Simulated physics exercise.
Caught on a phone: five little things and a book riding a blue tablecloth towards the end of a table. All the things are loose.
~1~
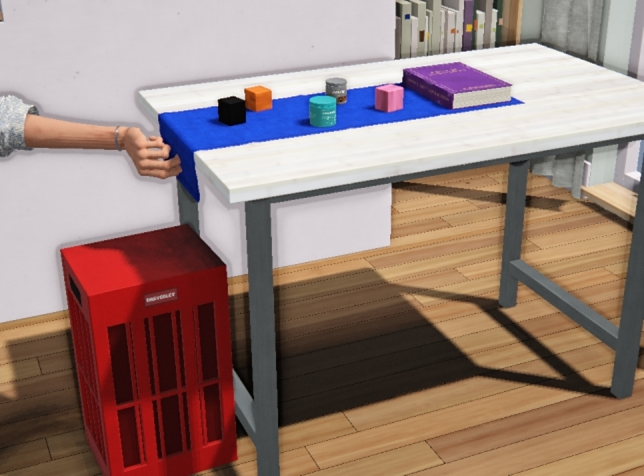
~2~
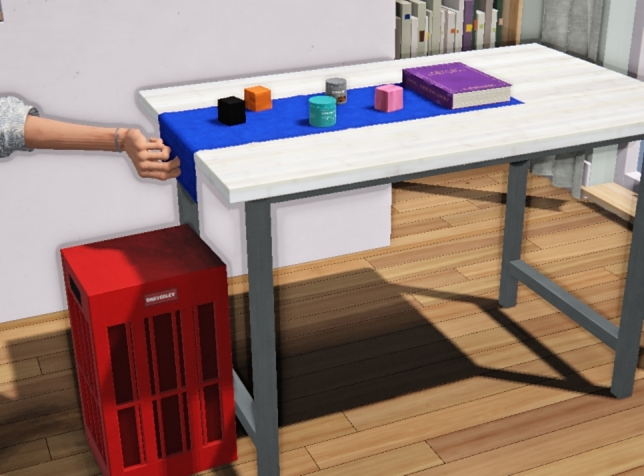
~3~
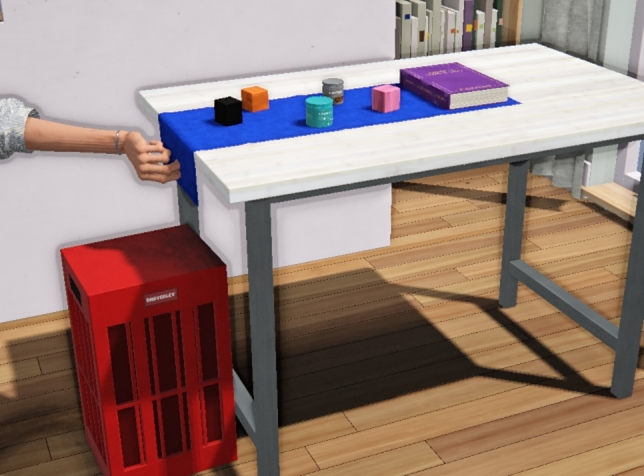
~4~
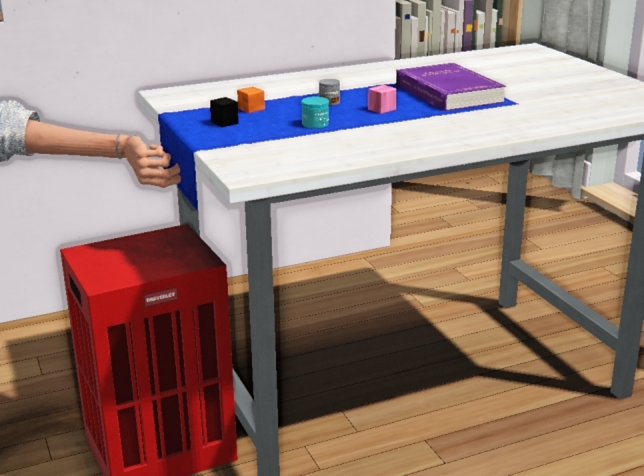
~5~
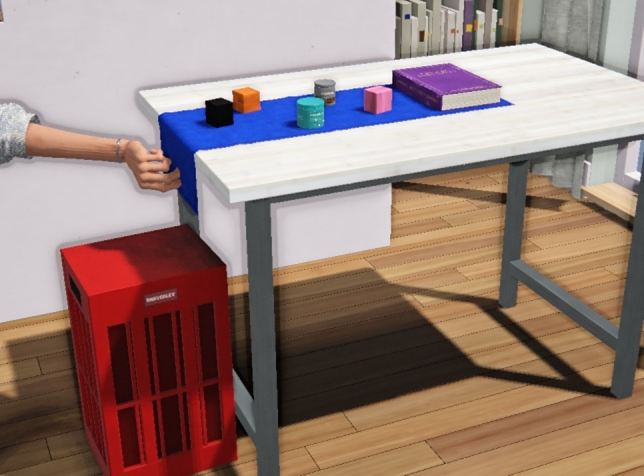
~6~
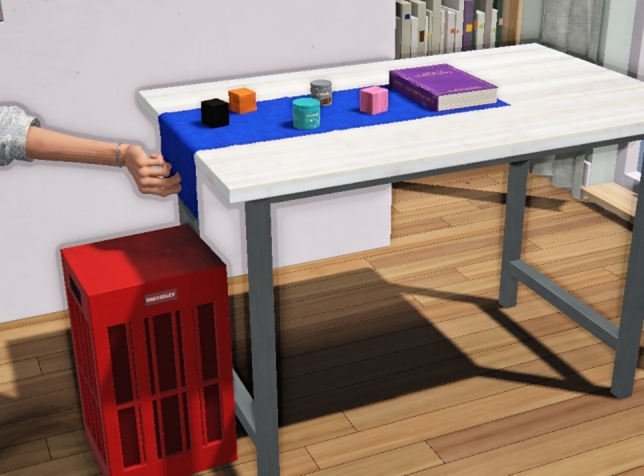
Blue cloth carrying small cubes, pots and a purple book sliding slightly left across a white table as a hand pulls its edge.
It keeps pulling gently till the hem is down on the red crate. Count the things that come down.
The answer is one.
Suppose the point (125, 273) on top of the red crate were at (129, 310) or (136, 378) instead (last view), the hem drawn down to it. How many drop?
Then 2 and 4.
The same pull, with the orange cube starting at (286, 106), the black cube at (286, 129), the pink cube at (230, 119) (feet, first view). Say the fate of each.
The orange cube remains up; the black cube holds on; the pink cube goes over.
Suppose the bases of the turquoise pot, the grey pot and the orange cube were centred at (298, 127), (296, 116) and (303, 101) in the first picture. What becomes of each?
The turquoise pot holds on; the grey pot holds on; the orange cube holds on.
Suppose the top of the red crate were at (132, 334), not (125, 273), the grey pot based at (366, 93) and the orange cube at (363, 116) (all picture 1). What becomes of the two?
The grey pot does not fall; the orange cube keeps its place on top.
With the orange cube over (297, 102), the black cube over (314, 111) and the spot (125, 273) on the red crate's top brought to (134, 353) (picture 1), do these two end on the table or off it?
The orange cube goes over, the black cube comes down.
A little later, hem near (181, 225); all still up.
Next, hem on the crate; black cube gone.
When it is over, hem on the crate; black cube gone. Over the edge go one.
